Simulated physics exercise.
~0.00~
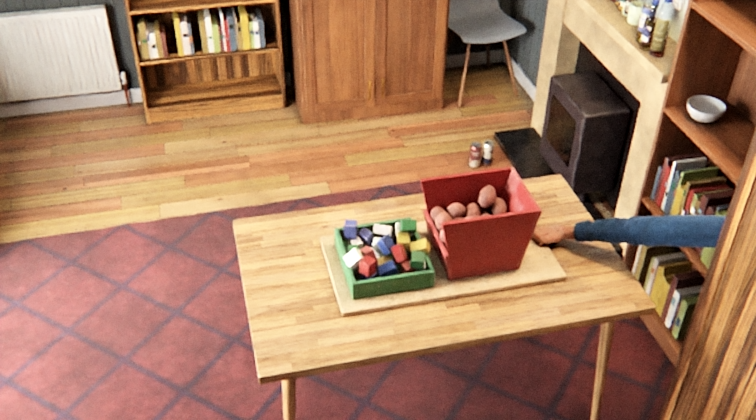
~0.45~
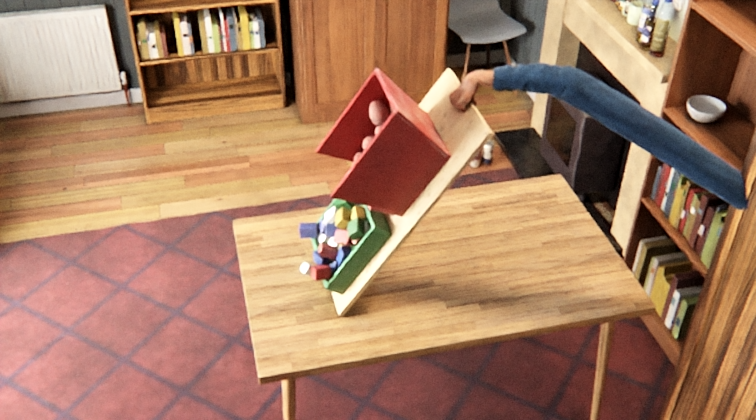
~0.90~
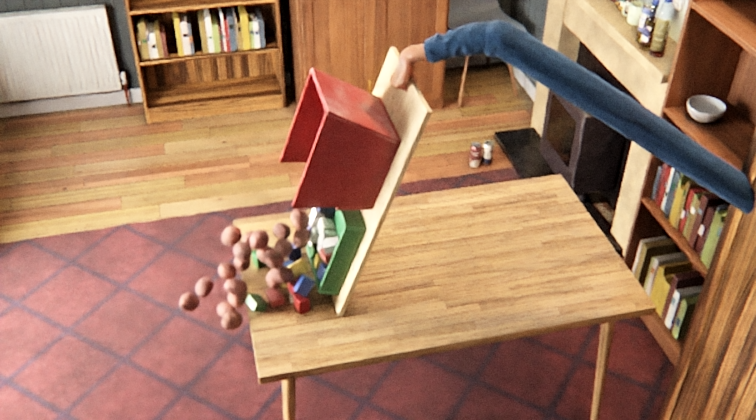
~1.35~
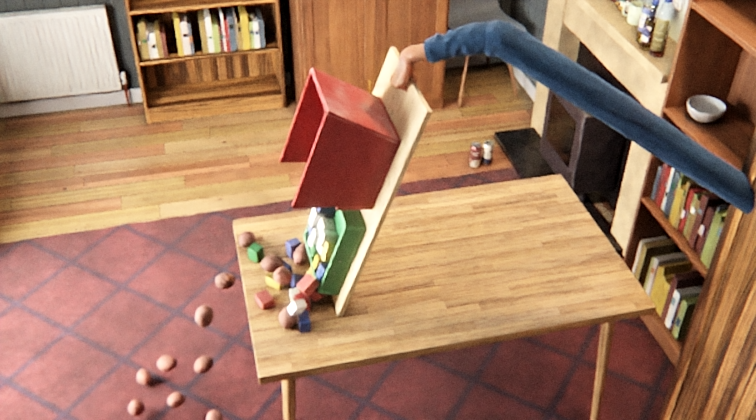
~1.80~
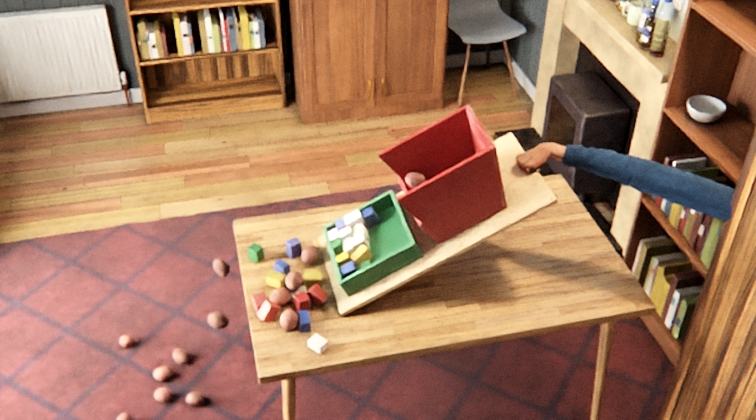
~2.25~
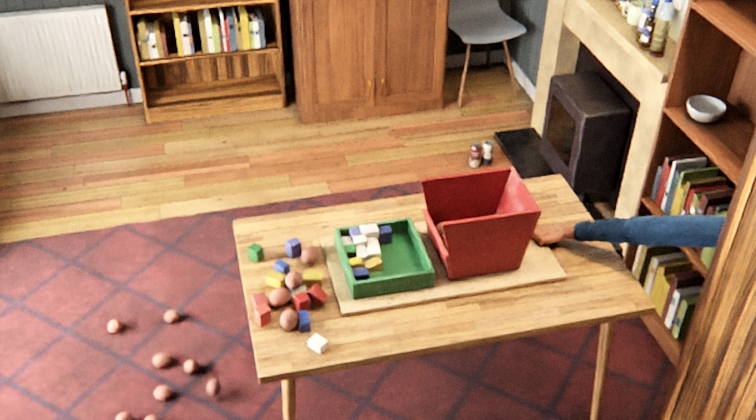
Potatoes tumbled out of a red box and over the table's left edge as a hand tipped up the board holding it and a green box of toy bricks; once the board was lowered flat, bricks and a few potatoes lay scattered on the table, with more potatoes on the floor.
